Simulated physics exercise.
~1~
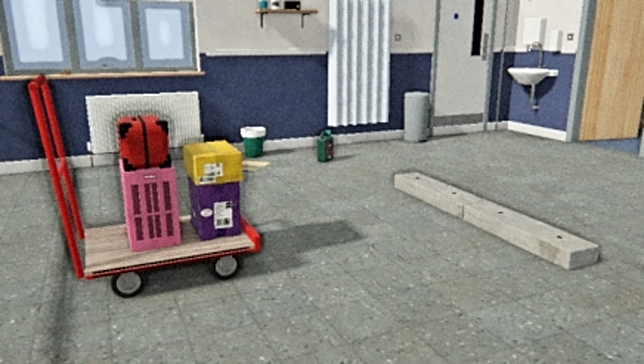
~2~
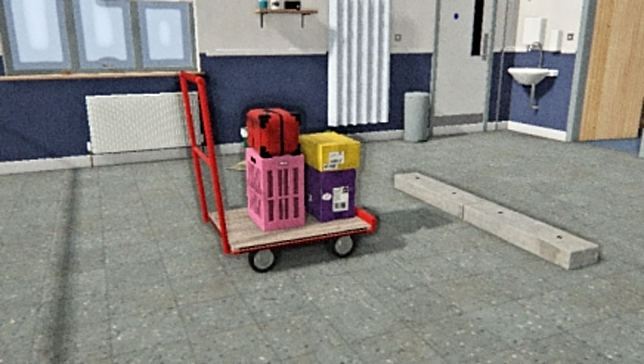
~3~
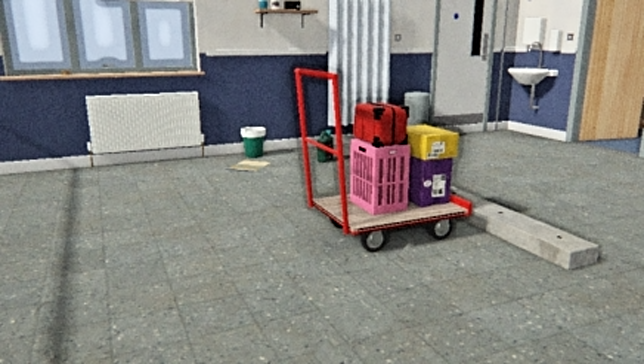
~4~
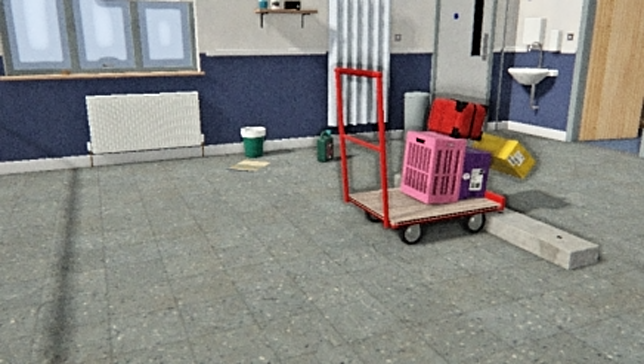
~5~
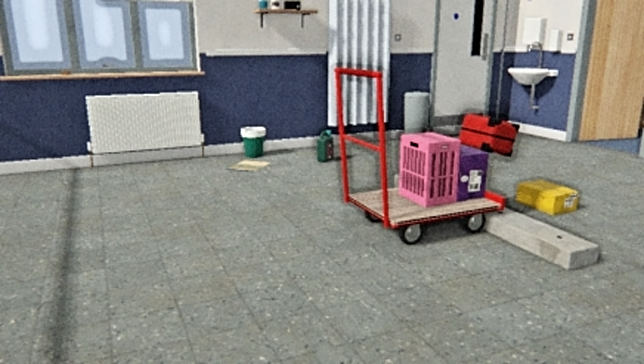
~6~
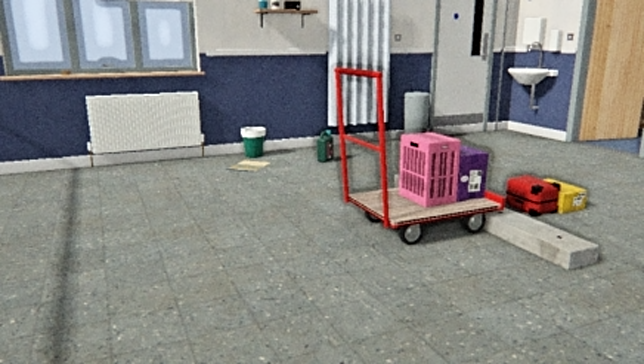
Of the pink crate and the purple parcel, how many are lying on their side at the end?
None of them are, as the pink crate and the purple parcel both still stand upright on the trolley.
